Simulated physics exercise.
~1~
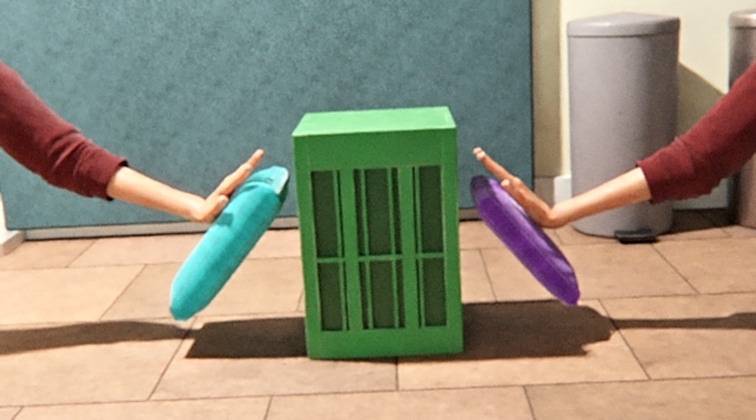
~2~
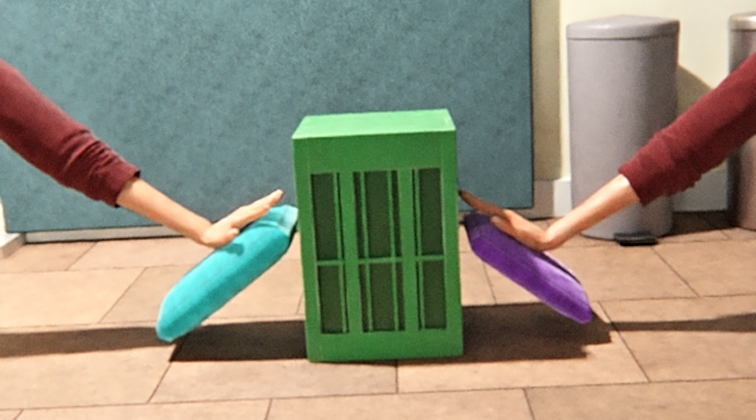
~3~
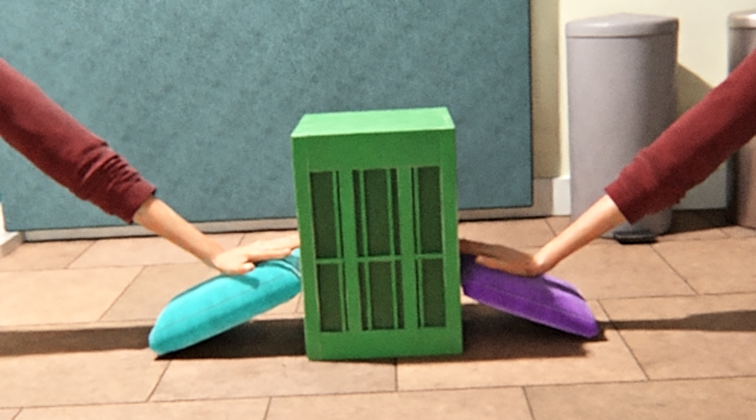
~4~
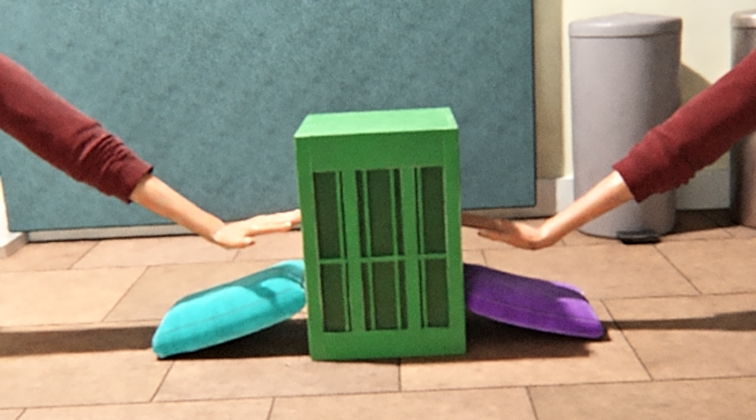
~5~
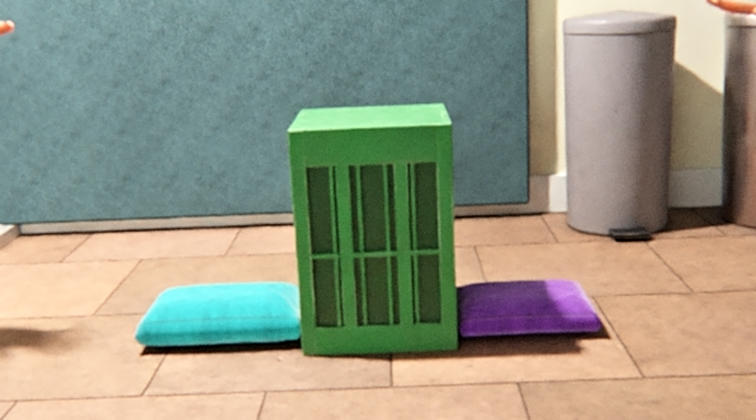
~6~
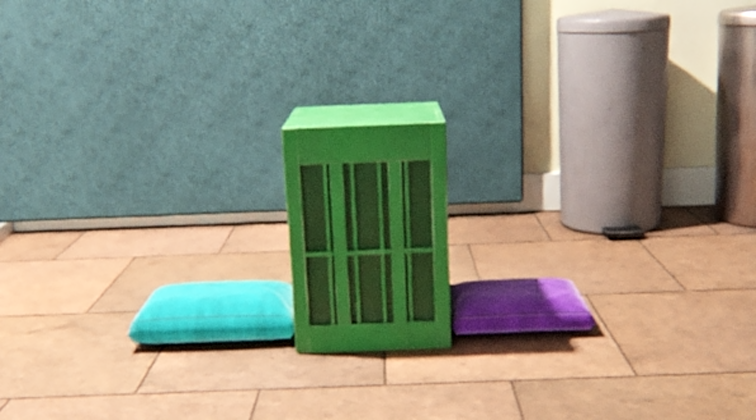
On a tiled floor, hands lower turquoise and purple bags beside a green crate and leave them flat.
